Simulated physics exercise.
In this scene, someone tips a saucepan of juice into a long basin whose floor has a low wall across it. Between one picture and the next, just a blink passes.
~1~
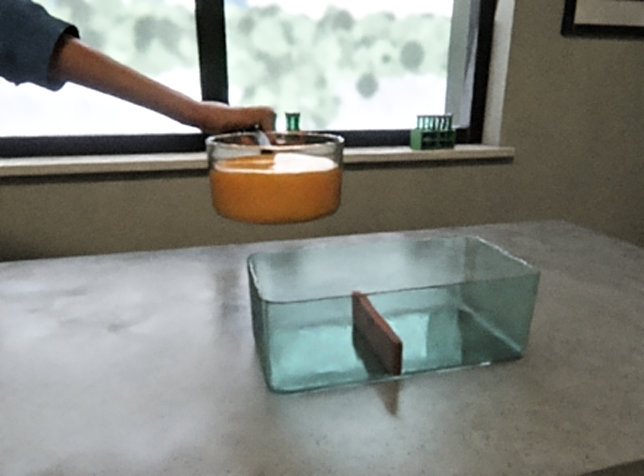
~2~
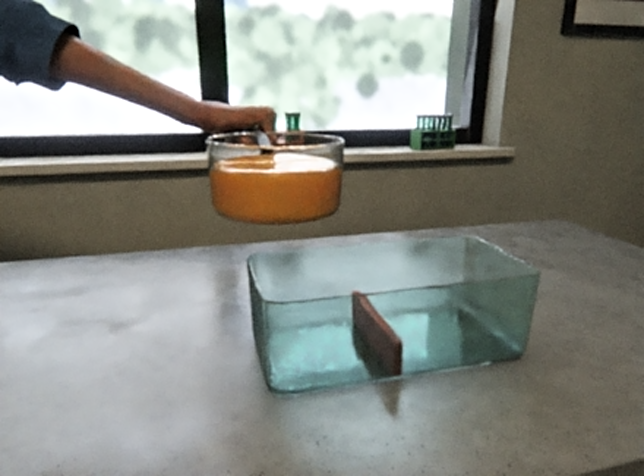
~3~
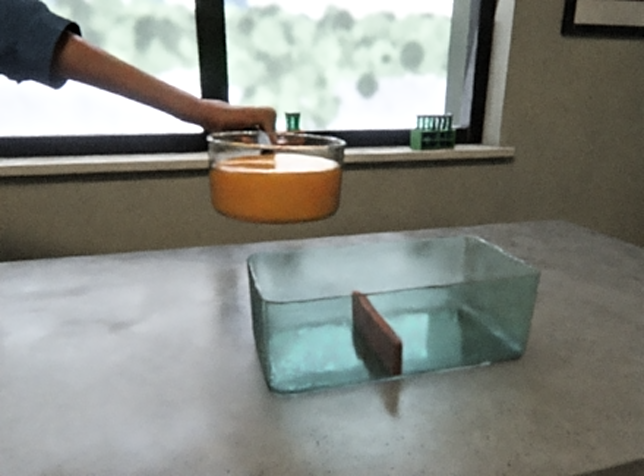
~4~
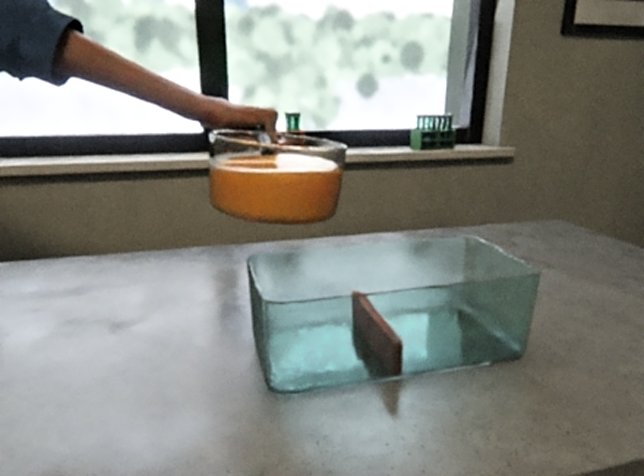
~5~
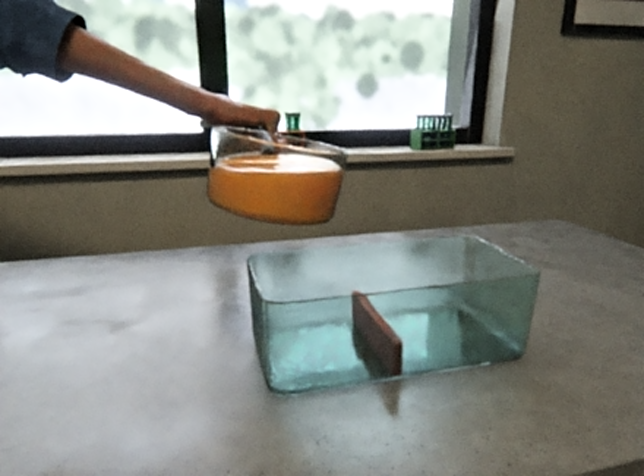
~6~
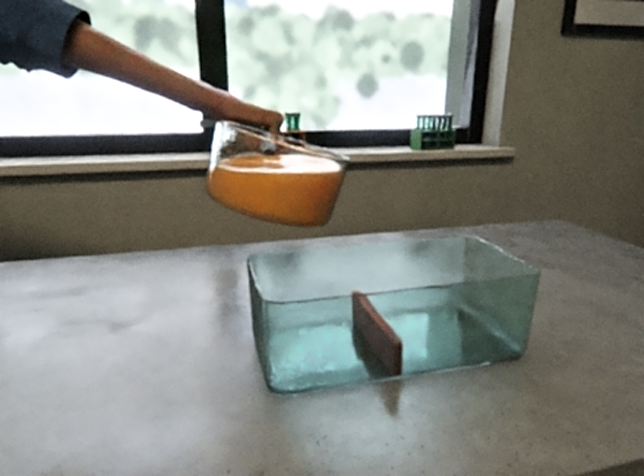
An arm in a dark blue sleeve reaches in from the left, before a bright window, above a grey table seen from slightly above. The hand holds a clear glass saucepan of orange juice over a long, pale green glass basin with a low brown wall across its floor. The saucepan stays almost level, then tilts gently down to the right, the juice remaining inside while the camera keeps still.
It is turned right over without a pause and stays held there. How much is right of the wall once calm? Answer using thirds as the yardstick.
Between a third and two thirds of it.
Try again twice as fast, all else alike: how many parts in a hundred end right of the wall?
Roughly 30 in a hundred.
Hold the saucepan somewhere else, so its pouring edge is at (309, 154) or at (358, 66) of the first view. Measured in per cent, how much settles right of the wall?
The first start gives some 5 %, the second some 75 %.
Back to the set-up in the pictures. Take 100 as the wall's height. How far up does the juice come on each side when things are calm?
40 per cent left, 30 per cent right.
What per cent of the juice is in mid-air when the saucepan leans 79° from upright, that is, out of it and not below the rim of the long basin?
Airborne fraction: Approx. 30 %.
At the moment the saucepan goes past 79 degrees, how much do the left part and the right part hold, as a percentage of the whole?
So the left part has 5 percent, while the right part has 15.
A moment on, the saucepan is tipped on its side and 49 per cent is still to pour, 4 is left of the wall and 15 right of it.
Next, the saucepan is tipped right over and 5 per cent is still to pour, 41 is left of the wall and 49 right of it.
Then the saucepan is tipped right over and 0 per cent is still to pour, 49 is left of the wall and 50 right of it.
Later the saucepan is tipped right over and 0 per cent is still to pour, 49 is left of the wall and 51 right of it.
In the end 49 per cent lies left of the wall, 50 right of it and 1 outside.
